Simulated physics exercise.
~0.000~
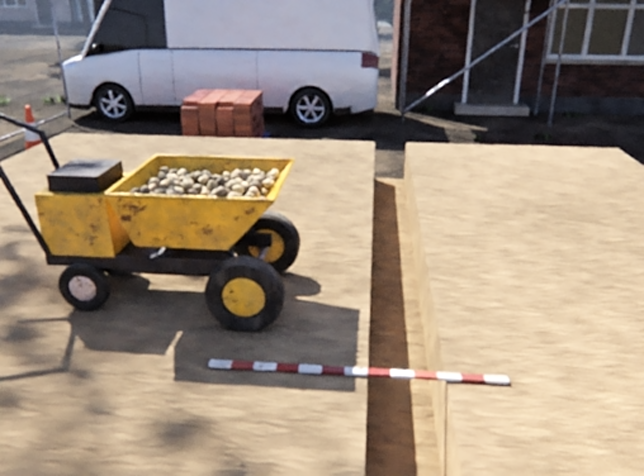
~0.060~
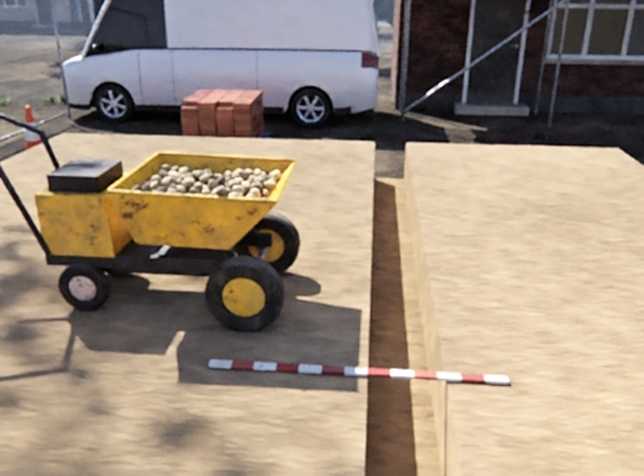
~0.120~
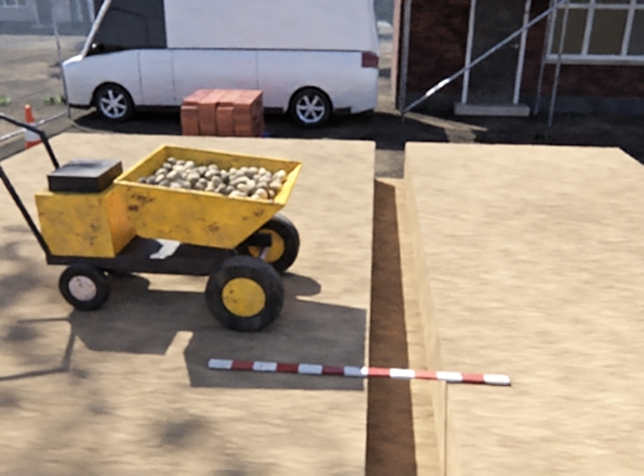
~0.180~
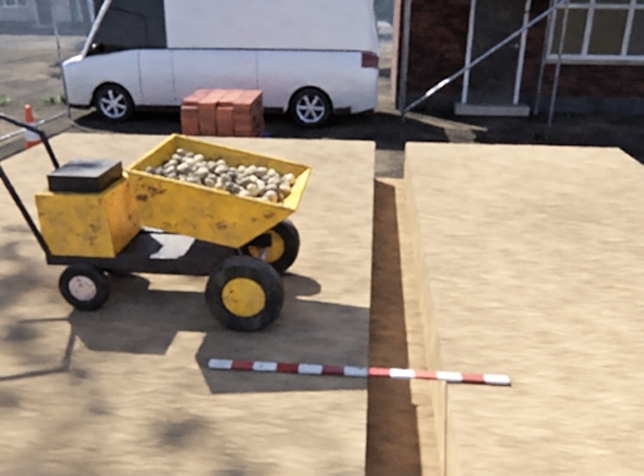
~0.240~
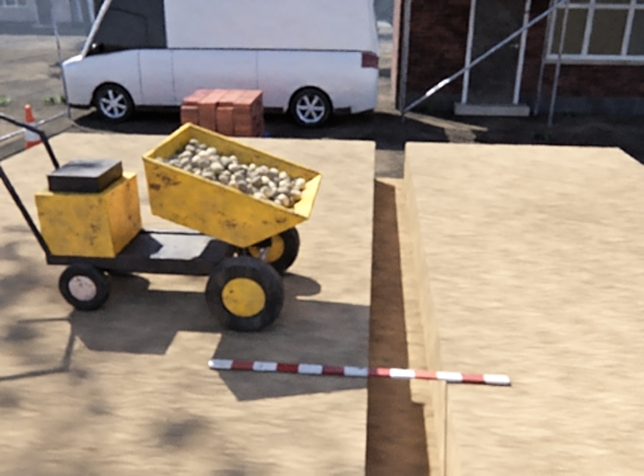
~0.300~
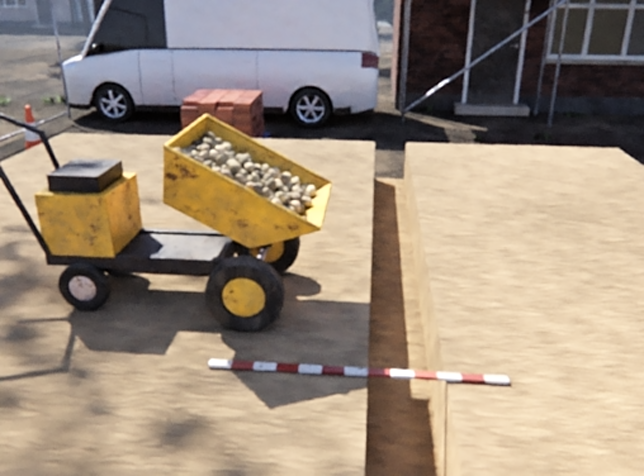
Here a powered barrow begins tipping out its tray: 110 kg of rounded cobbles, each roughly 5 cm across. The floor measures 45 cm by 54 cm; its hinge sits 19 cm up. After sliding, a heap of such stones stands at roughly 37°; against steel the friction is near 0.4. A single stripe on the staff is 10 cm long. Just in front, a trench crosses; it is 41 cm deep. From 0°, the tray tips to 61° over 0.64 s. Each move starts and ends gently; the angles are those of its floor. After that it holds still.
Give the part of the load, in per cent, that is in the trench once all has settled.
Close to 93 in a hundred.
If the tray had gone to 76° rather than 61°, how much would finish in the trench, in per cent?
Then about 95 per cent.
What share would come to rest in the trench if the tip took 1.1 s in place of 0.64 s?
It'd be some 95 per cent.
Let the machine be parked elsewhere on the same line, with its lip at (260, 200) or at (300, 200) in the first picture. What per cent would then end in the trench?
Roughly 80 in a hundred from the first, 80 in a hundred from the second.
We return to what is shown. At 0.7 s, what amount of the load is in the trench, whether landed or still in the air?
10 per cent or so by then.
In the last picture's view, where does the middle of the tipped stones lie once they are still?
Look at roughly (399, 355).
After 0.5 s the floor is at 51°; 100 % in the tray; the foremost stones are at (335, 229).
After 0.7 s the floor is at 61°; 85 % in the tray, 4 % short of the trench, 11 % in the trench; the foremost stones are at (402, 297).
After 1.1 s the floor is at 61°; 40 % in the tray, 3 % short of the trench, 52 % in the trench, 5 % past the trench; the foremost stones are at (494, 316).
After 3.0 s the floor is at 61°; 0 % in the tray, 2 % short of the trench, 93 % in the trench, 5 % past the trench; the foremost stones are at (585, 299).
